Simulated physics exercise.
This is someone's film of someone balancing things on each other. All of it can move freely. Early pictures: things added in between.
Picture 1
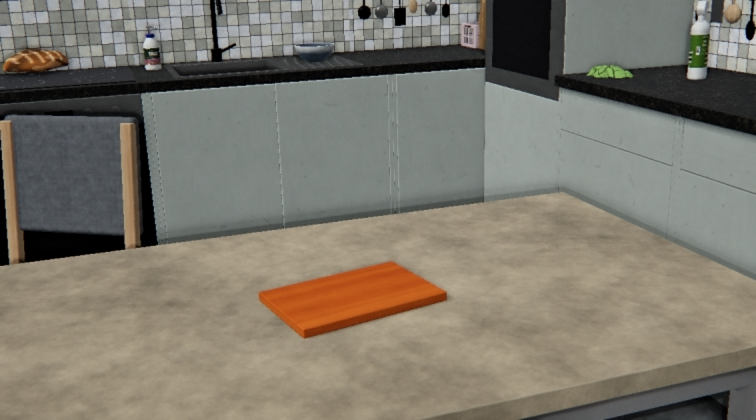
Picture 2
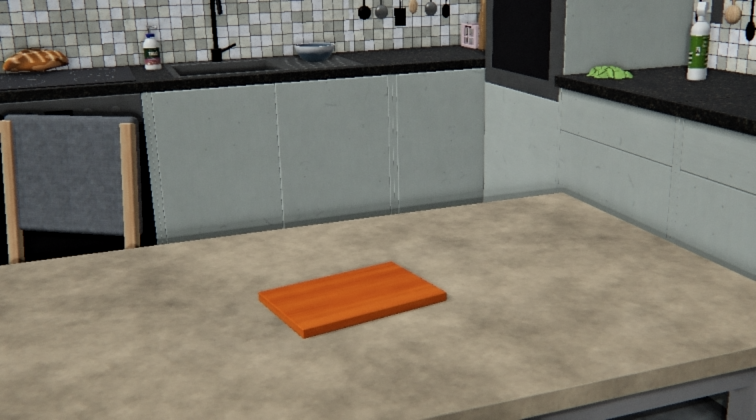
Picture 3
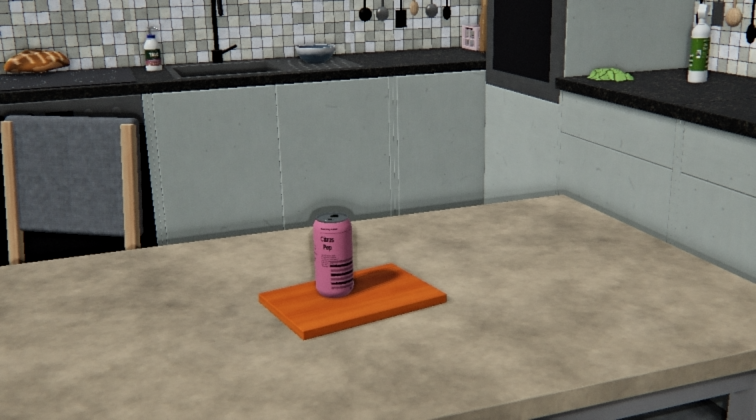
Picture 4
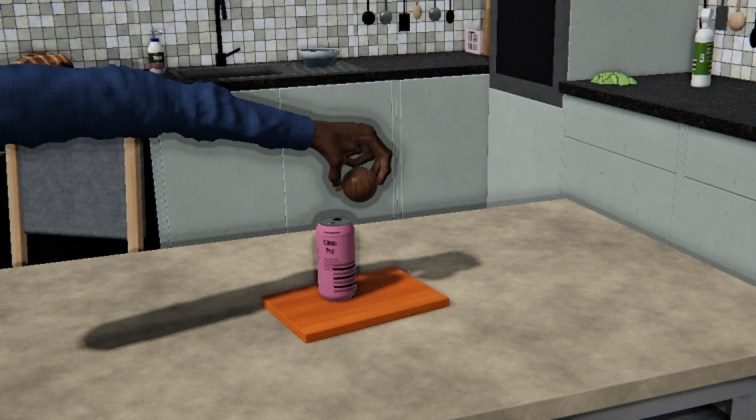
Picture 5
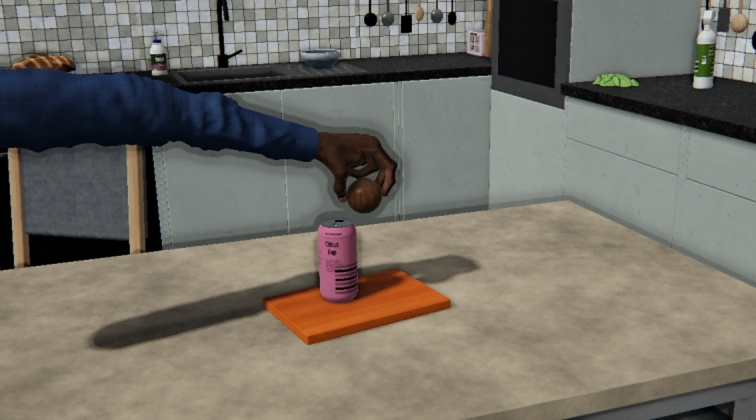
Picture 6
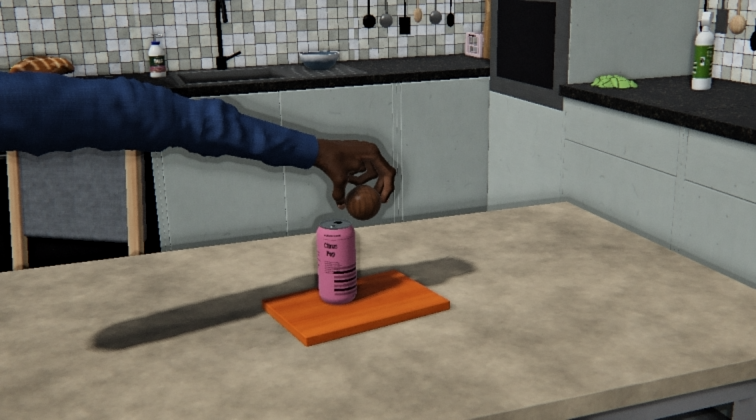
A pink can appeared upright on an orange board on the table, then a dark-skinned hand in a blue sleeve came in from the left and held a brown onion just above it.
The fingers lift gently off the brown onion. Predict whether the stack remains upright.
Prediction: The stack falls over.
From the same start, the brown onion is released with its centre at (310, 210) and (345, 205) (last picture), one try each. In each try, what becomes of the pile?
It caves in in the first case and survives in the second case.
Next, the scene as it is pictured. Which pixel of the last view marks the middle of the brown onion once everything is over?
The object finishes somewhere near (391, 275).
Then, 0.20 s after the last picture, brown onion rolled a little near (370, 214).
Then, 0.30 s after the last picture, brown onion now fallen.
Then, 0.40 s after the last picture, things are still on the move.
At rest, fallen, brown onion; the other 2 in place. Seen from the same camera at the end, brown onion near (391, 275). The pile loses its balance.
